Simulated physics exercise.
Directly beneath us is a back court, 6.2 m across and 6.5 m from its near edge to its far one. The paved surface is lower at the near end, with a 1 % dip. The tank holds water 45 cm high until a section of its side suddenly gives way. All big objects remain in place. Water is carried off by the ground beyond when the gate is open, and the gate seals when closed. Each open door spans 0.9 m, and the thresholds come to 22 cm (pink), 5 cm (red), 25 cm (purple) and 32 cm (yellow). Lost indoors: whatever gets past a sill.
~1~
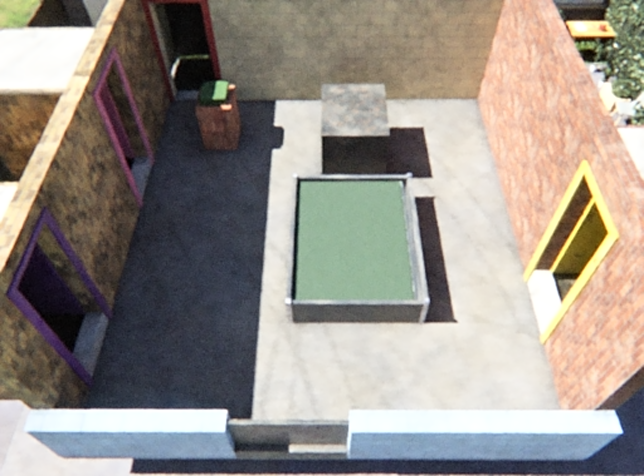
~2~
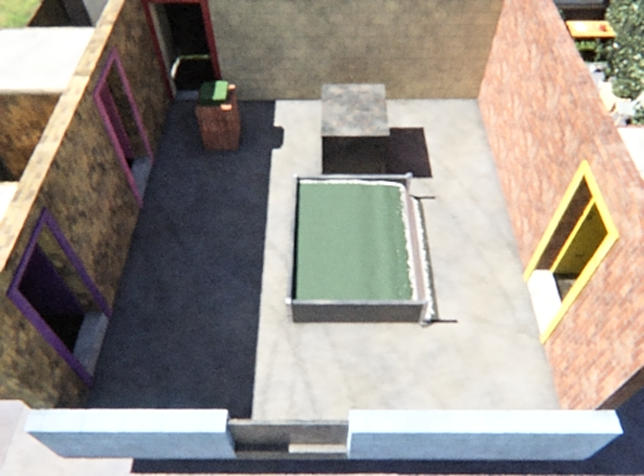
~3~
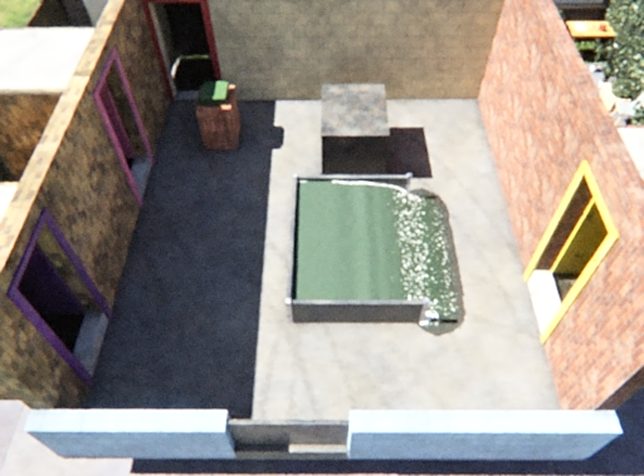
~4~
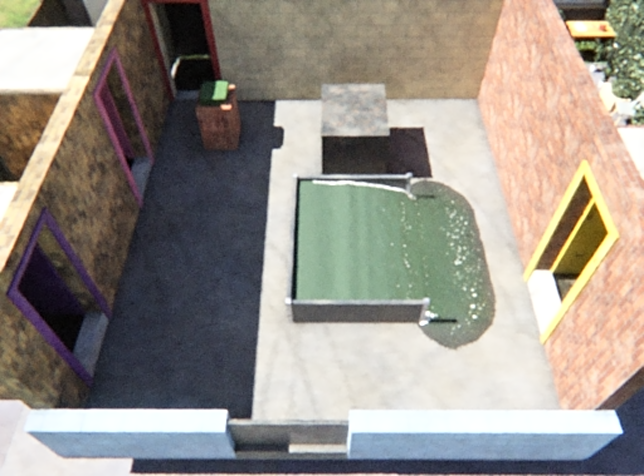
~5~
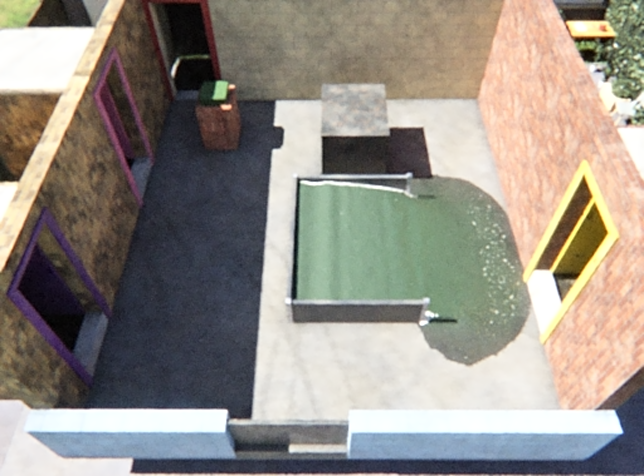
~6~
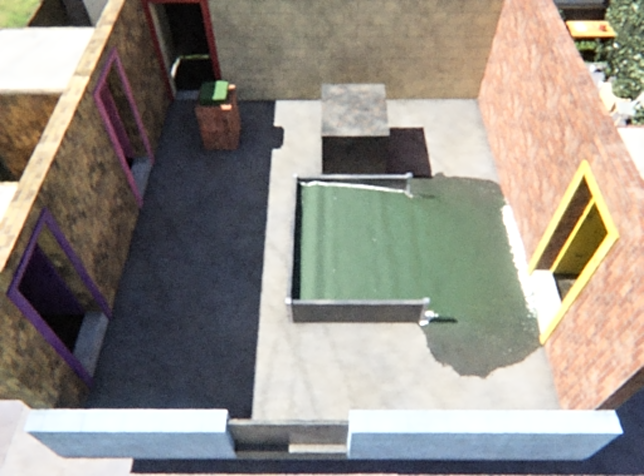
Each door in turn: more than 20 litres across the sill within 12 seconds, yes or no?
Answers: Pink door, no; red door, no; purple door, no; yellow door, no.
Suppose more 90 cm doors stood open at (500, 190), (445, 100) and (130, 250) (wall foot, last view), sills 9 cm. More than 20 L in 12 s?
More, more, less.
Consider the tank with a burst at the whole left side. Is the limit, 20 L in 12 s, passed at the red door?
Red: Exceeds.
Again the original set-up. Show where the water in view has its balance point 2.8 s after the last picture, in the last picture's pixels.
The water is centred near (439, 254).
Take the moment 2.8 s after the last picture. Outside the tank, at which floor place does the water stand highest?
In the final picture, near (567, 432).
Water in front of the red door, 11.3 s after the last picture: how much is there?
Roughly 2.5 centimetres.
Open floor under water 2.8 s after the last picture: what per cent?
About 45 per cent.
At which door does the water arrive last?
Door: Pink.
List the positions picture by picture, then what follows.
In the first frame, still water, 45 cm deep, in the tank at (354, 237).
In the second frame, the front is at (427, 321), 1.2 m from the gap at (412, 249); 0.3 m2 of floor is under water; 45 cm left at the back of the tank.
In the third frame, the front is at (441, 329), 1.3 m from the gap at (412, 250); 1.3 m2 of floor is under water; 45 cm left at the back of the tank.
In the fourth frame, water pours out at (412, 250) and has run 1.5 m, to (479, 329); typically 7 cm deep outside, 45 cm at the tank's back.
In the fifth frame, the front is at (514, 329), 1.9 m from the gap at (412, 250); 4.2 m2 of floor is under water; 44 cm left at the back of the tank.
In the sixth frame, the front is at (540, 333), 2.2 m from the gap at (412, 250); 5.0 m2 of floor is under water; 39 cm left at the back of the tank.
Then, 0.7 s after the last picture water covers 20 % of the floor and is deepest (34 cm) near (510, 266); pink door not reached, red door not reached, purple door not reached, yellow door 27 cm at the sill, 0 L in.
Then, 1.5 s after the last picture water covers 25 % of the floor and is deepest (36 cm) near (563, 418); pink door not reached, red door not reached, purple door not reached, yellow door 26 cm at the sill, 0 L in.
Then, 2.8 s after the last picture water covers 45 % of the floor and is deepest (26 cm) near (567, 432); pink door not reached, red door not reached, purple door not reached, yellow door 14 cm at the sill, 0 L in.
Then, 6.3 s after the last picture water covers 80 % of the floor and is deepest (14 cm) near (136, 431); pink door 2 cm at the sill, 0 L in, red door 5 cm at the sill, 1 L in, purple door 11 cm at the sill, 0 L in, yellow door 7 cm at the sill, 0 L in.
Then, 11.3 s after the last picture water covers 100 % of the floor and is deepest (10 cm) near (509, 432); pink door 6 cm at the sill, 0 L in, red door 2 cm at the sill, 8 L in, purple door 5 cm at the sill, 0 L in, yellow door 5 cm at the sill, 0 L in.
